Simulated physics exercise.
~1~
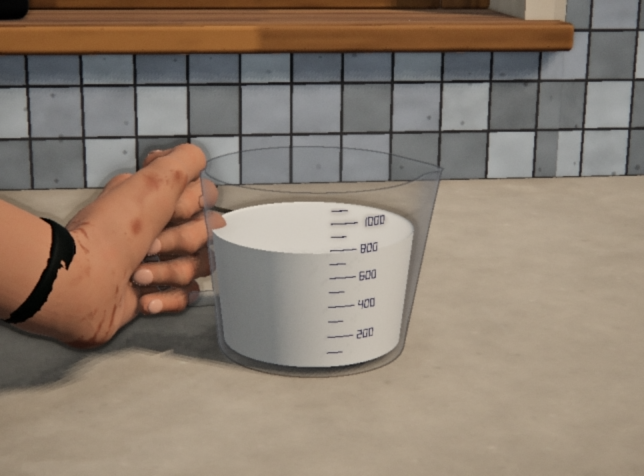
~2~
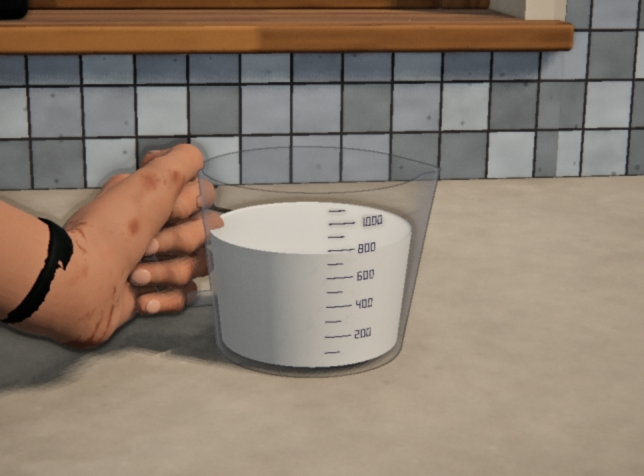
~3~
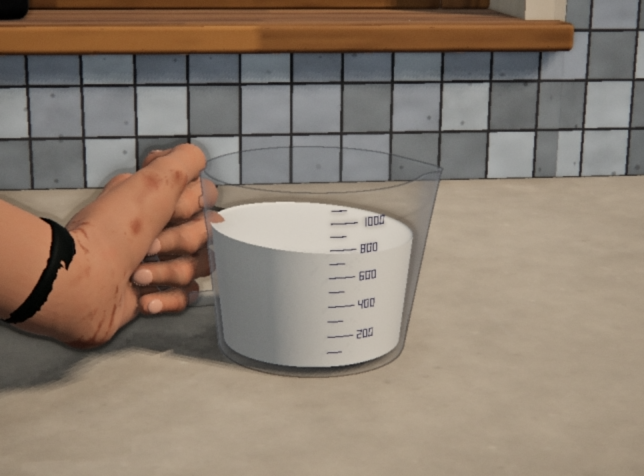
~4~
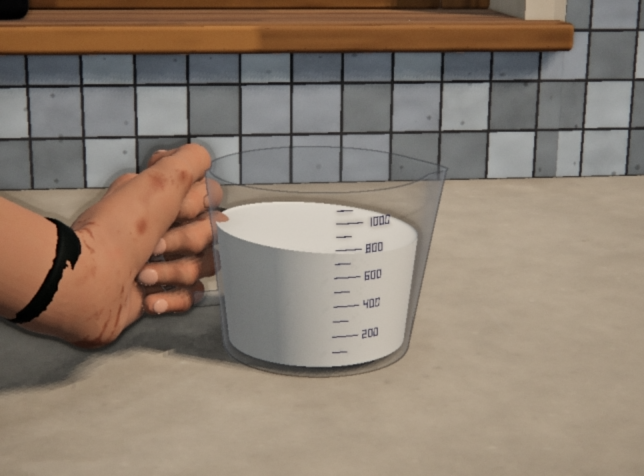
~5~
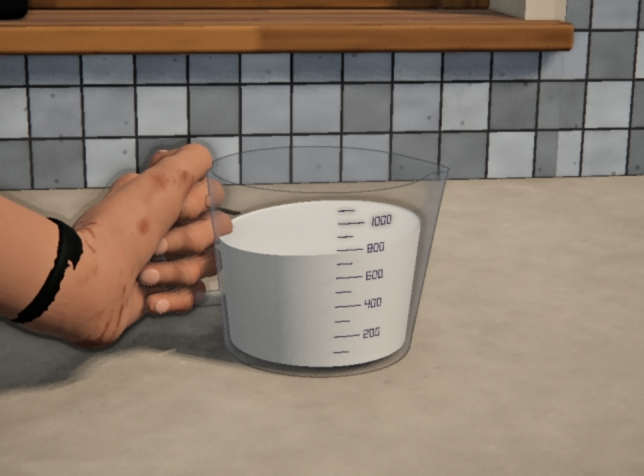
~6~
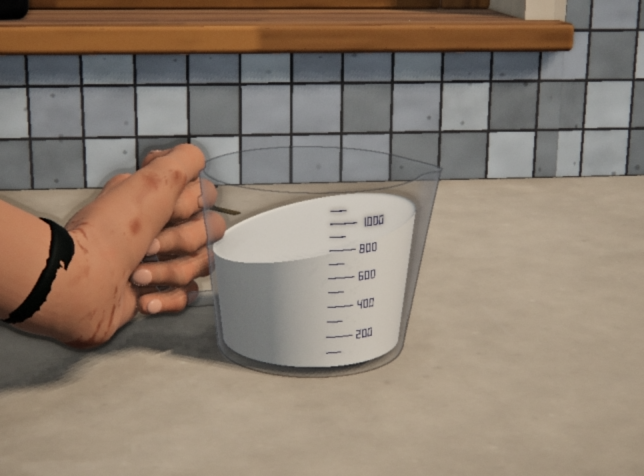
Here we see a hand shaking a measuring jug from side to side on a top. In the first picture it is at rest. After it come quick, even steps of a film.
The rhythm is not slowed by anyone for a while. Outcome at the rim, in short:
Overflow.
A moment on, the highest wave so far comes most of the way to the rim.
Further on, the highest wave so far goes over the rim.
When it is over, the highest wave so far goes over the rim; some is on the top.
